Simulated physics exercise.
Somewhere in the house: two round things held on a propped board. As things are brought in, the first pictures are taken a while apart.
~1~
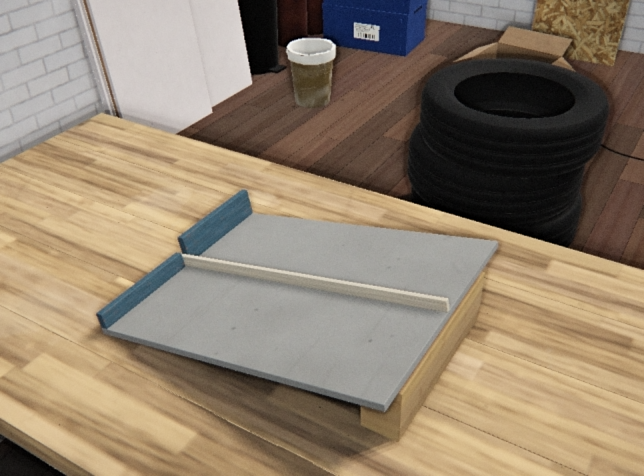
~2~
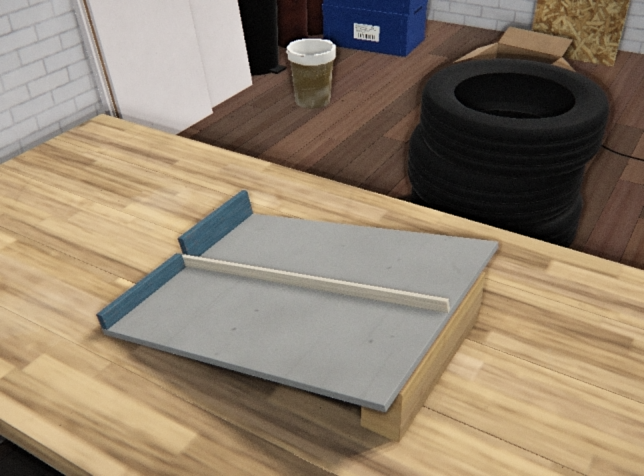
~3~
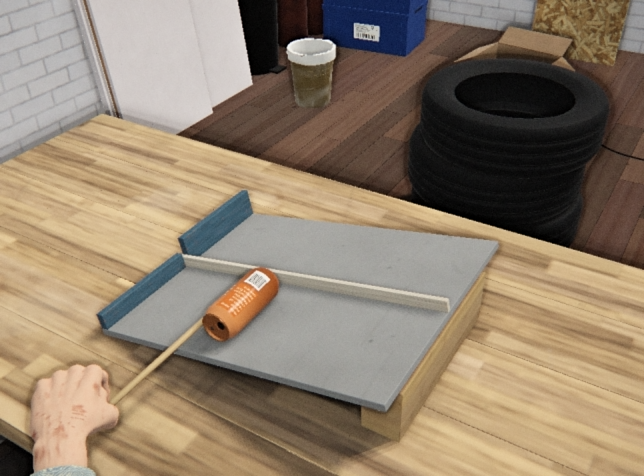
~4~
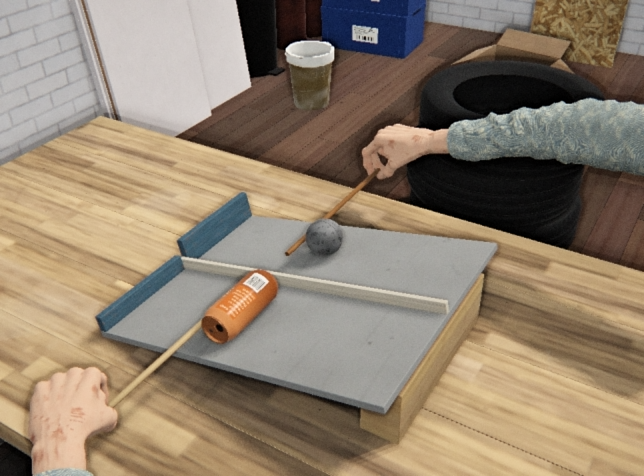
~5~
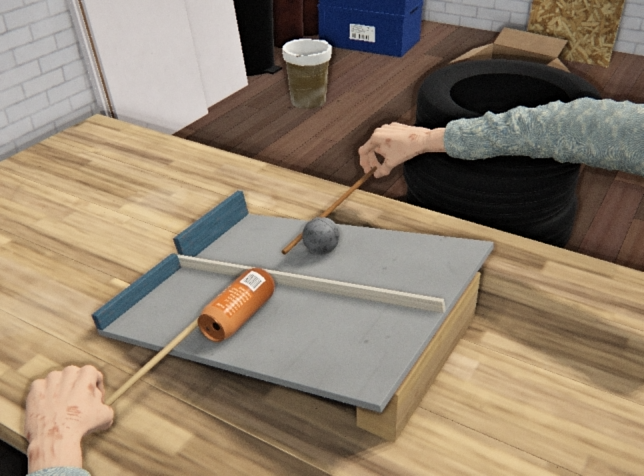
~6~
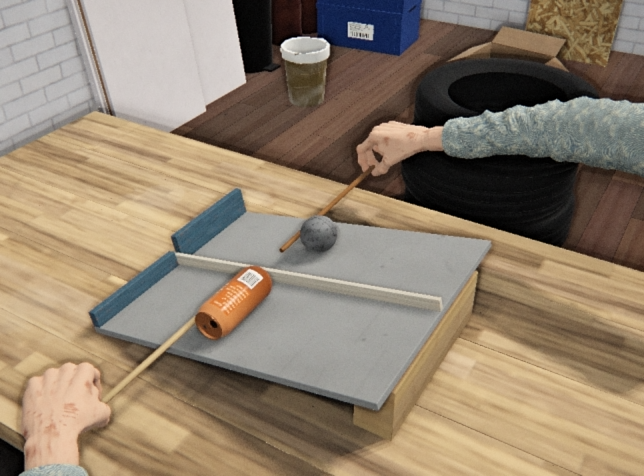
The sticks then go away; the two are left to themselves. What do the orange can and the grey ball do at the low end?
Well, the orange can stays on, and the grey ball stays on.
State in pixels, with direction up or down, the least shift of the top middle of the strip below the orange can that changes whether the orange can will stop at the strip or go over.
Near 8 pixels, heading down.
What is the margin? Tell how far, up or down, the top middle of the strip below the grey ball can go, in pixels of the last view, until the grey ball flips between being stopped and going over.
About 16 pixels down.
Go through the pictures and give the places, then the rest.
In the first frame, board (296, 274).
In the second frame, board (297, 275).
In the third frame, orange can (243, 303); board (297, 274).
In the fourth frame, held back by the sticks; grey ball (324, 238); board (296, 277).
In the fifth frame, held back by the sticks; orange can (238, 303); board (292, 275).
In the sixth frame, held back by the sticks; orange can (235, 301); grey ball (318, 234); board (290, 273).
Then, 0.30 s after the last picture, orange can rolling on the board near (214, 297); grey ball rolling on the board near (296, 232).
Then, 0.50 s after the last picture, orange can rolling on the board near (172, 288); grey ball rolling on the board near (253, 226).
At rest, the orange can is held by the strip, near (148, 283); the grey ball is held by the strip, near (226, 222).
